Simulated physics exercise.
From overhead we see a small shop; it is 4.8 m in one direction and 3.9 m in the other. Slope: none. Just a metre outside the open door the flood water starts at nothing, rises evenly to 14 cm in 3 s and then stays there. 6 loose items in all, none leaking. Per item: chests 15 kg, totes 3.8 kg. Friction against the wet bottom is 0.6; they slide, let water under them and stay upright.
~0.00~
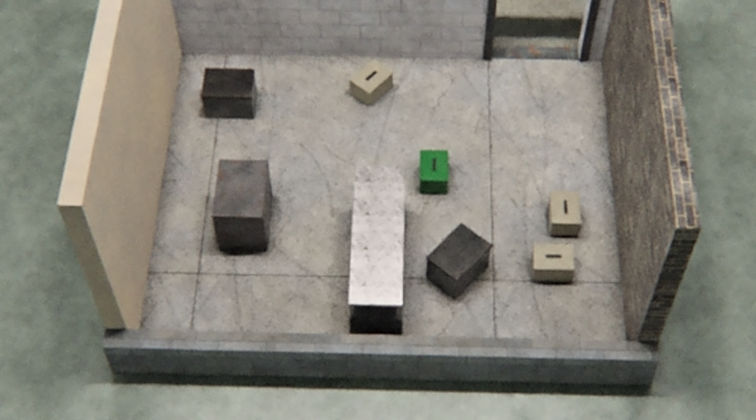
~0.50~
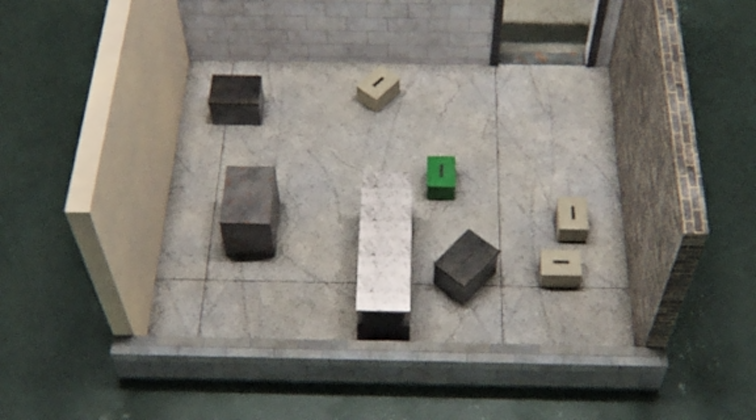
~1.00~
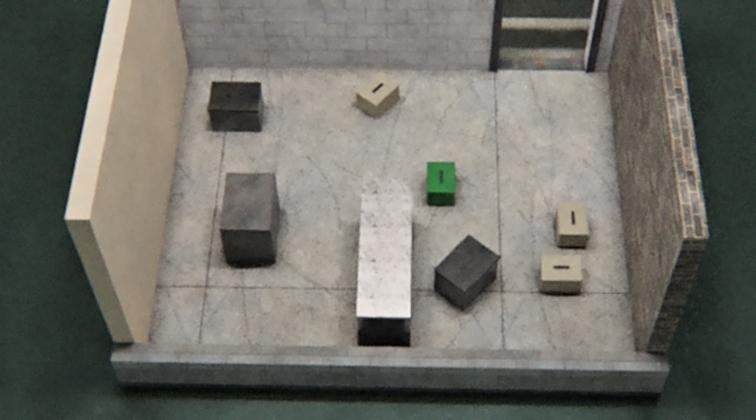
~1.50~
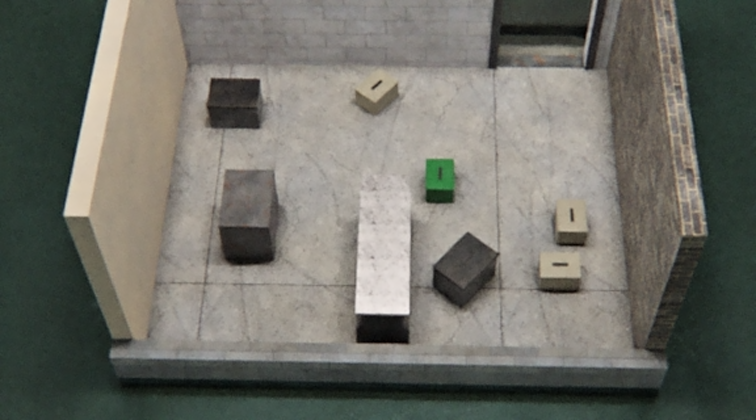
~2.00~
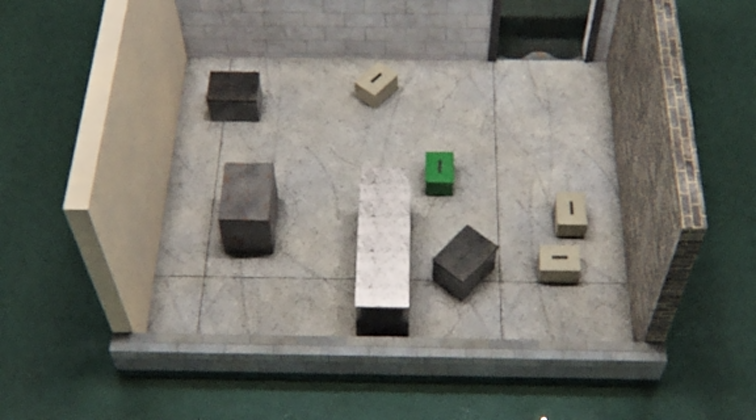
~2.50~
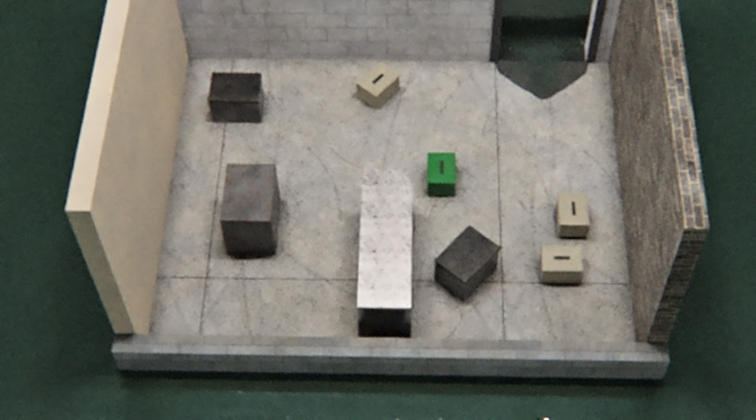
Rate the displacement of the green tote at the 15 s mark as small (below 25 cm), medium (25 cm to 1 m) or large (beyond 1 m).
Large.
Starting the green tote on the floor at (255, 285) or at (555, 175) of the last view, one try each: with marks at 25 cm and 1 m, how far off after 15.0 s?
Try one: Negligible displacement; try two: Large displacement.
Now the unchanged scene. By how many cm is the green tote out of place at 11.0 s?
I'd guess some 100 cm by then.
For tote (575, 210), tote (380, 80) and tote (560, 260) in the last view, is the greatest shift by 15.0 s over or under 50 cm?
The first is bigger, the second not bigger and the third bigger.
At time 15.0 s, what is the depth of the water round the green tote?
Depth: About 4 cm.
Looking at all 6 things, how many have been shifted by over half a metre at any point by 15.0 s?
My count gives 4.
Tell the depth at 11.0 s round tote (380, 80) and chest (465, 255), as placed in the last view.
Depths: Near 1 cm, then near 9 cm.
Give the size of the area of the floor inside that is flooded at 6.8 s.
Near 10.0 m2 in all.
After 3.5 s the green tote is near (442, 168), 0.0 m from its start, aground; 0 afloat.
After 6.8 s the green tote is near (427, 178), 0.2 m from its start, aground; 2 afloat.
After 11.0 s the green tote is near (344, 173), 1.0 m from its start, aground; 3 afloat.
After 15.0 s the green tote is near (261, 157), 1.9 m from its start, afloat; 5 afloat.
